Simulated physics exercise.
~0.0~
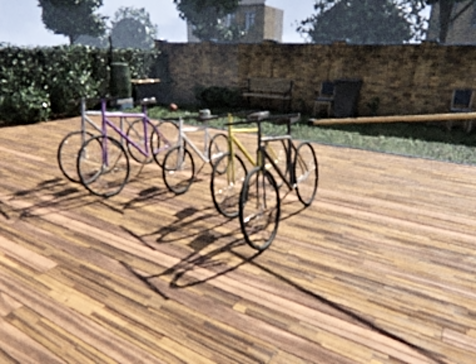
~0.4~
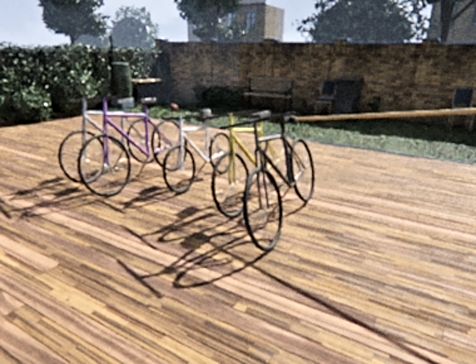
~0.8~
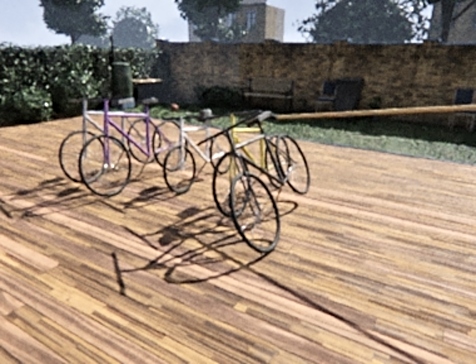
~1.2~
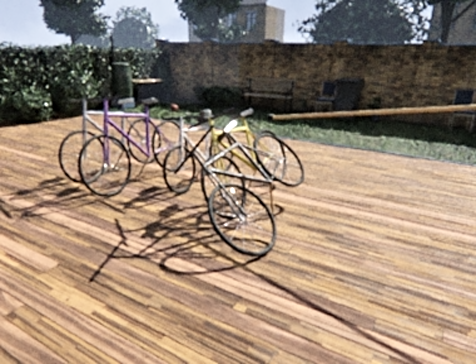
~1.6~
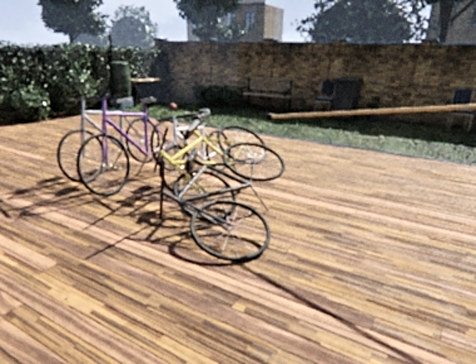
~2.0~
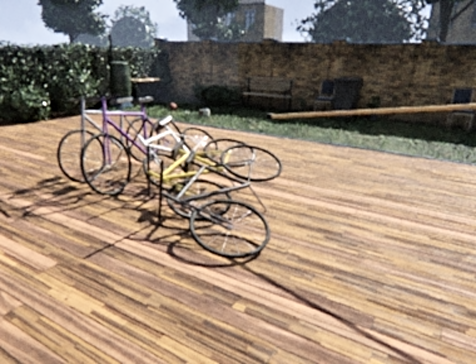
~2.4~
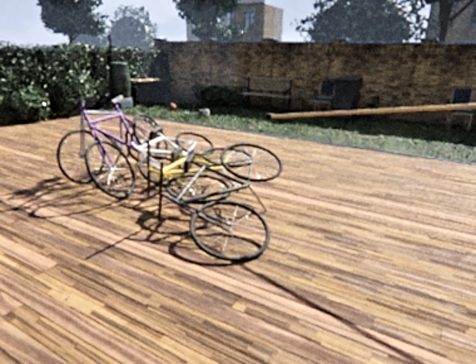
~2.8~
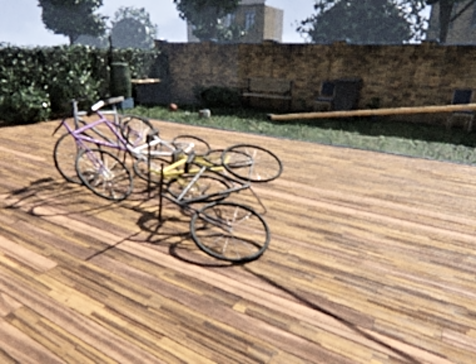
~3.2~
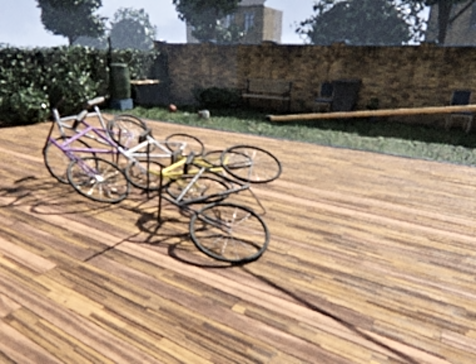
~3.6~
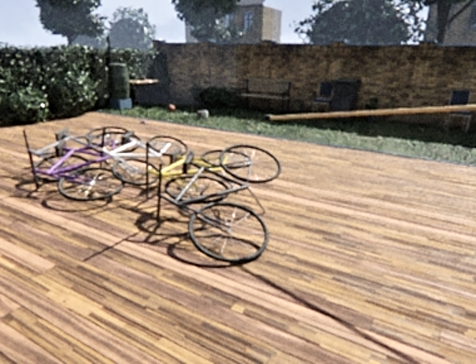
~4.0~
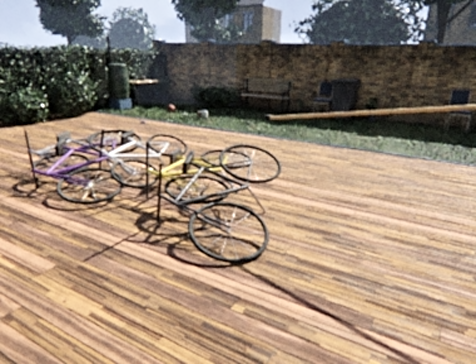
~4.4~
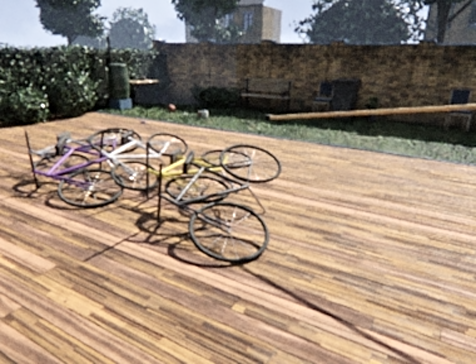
To begin with, a row of bicycles, purple at the left and yellow toward the right, stands upright on sunlit wooden planks, with a hedge and brick wall behind. A long pole shifts left, and the dark nearest bicycle starts leaning left. It sinks further and comes down low as the yellow one tips over beside it. The lean spreads along the row, with the bicycles in the middle going next. Finally the purple bicycle tilts and drops to the left. All of them end in an overlapping heap, lying still, with none left standing.
